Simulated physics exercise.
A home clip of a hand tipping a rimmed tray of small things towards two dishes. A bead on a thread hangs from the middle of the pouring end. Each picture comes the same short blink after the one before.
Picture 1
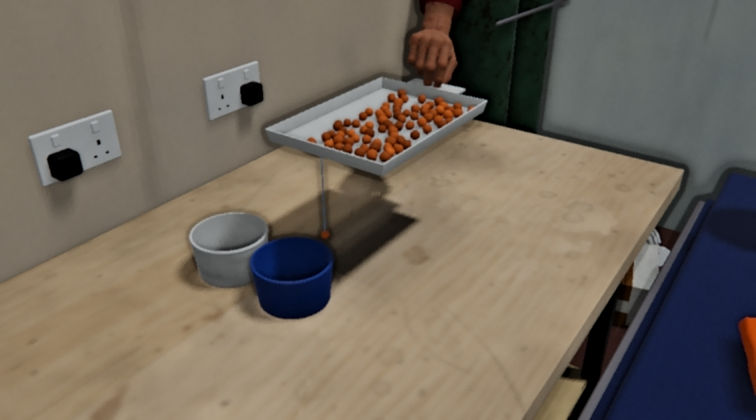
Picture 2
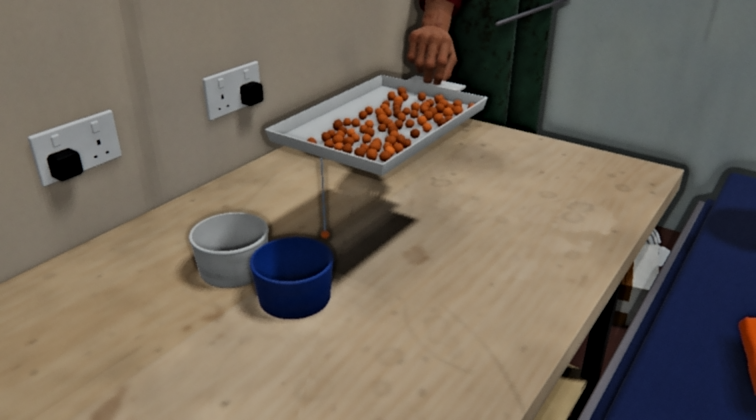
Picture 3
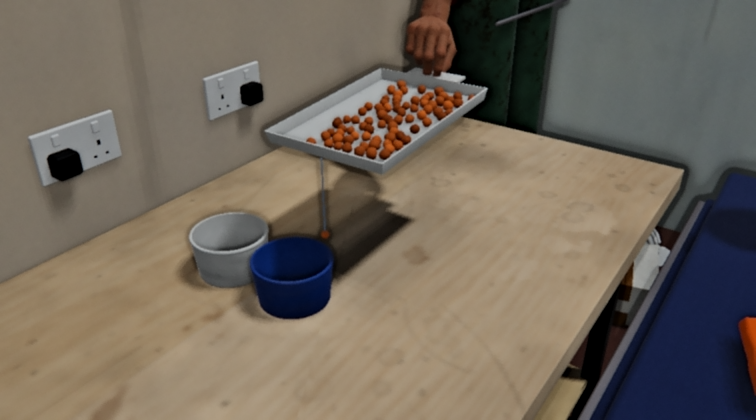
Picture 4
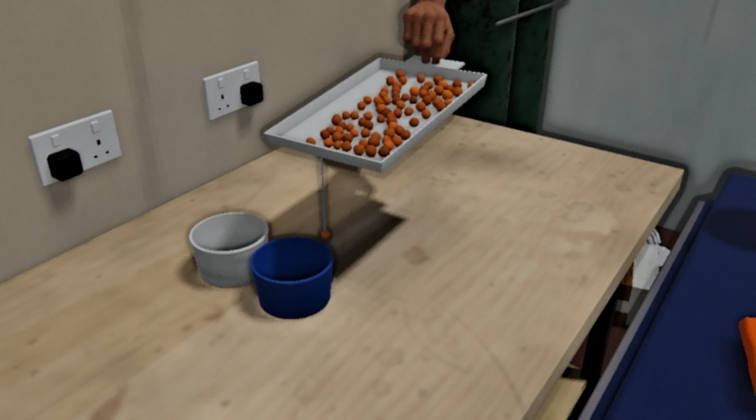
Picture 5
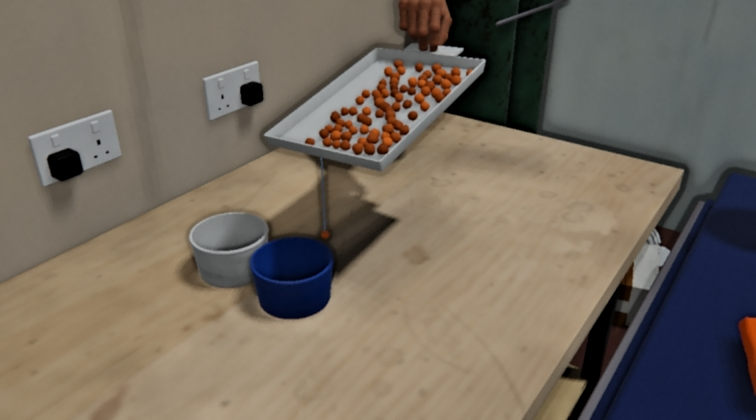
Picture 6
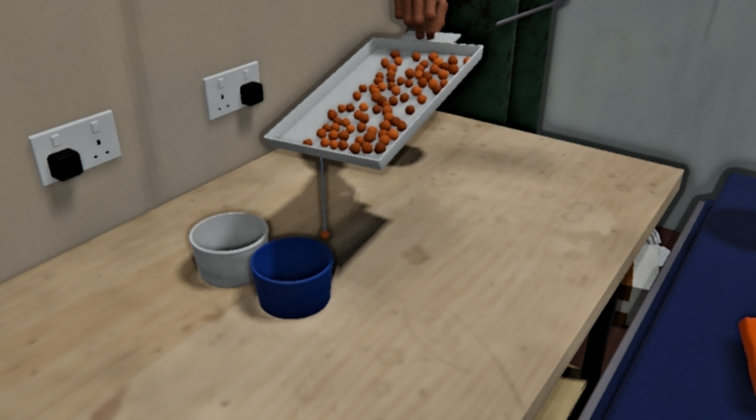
Tray of small orange-brown balls tilting gradually as a hand raises its far end above a wooden worktop with two dishes.
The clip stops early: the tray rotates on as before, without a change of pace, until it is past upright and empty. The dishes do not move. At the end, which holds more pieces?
Fuller: The right dish.
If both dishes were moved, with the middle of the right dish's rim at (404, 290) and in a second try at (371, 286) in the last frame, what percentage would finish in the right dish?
The first gives 0 %, the second 0 %.
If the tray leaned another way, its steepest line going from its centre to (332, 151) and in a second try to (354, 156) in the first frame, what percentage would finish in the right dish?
Near 50 % and 30 %.
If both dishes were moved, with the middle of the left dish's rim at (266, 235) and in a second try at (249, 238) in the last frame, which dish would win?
The first try: The left one. The second: Left.
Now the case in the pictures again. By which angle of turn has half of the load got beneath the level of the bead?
At about 110°.
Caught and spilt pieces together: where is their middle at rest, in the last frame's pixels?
Near (278, 281).
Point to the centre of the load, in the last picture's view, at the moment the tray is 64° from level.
Roughly at (307, 125).
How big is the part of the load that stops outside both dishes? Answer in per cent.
Roughly 30 in a hundred.
Soon, tray tipped steeply; nearly all on the tray; a stray few in the left dish; a stray few in the air.
A while on, tray tipped past a quarter turn; about half on the tray; a small part in the right dish; a small part in the left dish; a stray few outside both; about a third in the air.
Towards the end, tray tipped past a quarter turn; about half in the right dish; about a quarter in the left dish; about a quarter outside both.
Finally, tray tipped past a quarter turn; about half in the right dish; about a quarter in the left dish; about a quarter outside both.
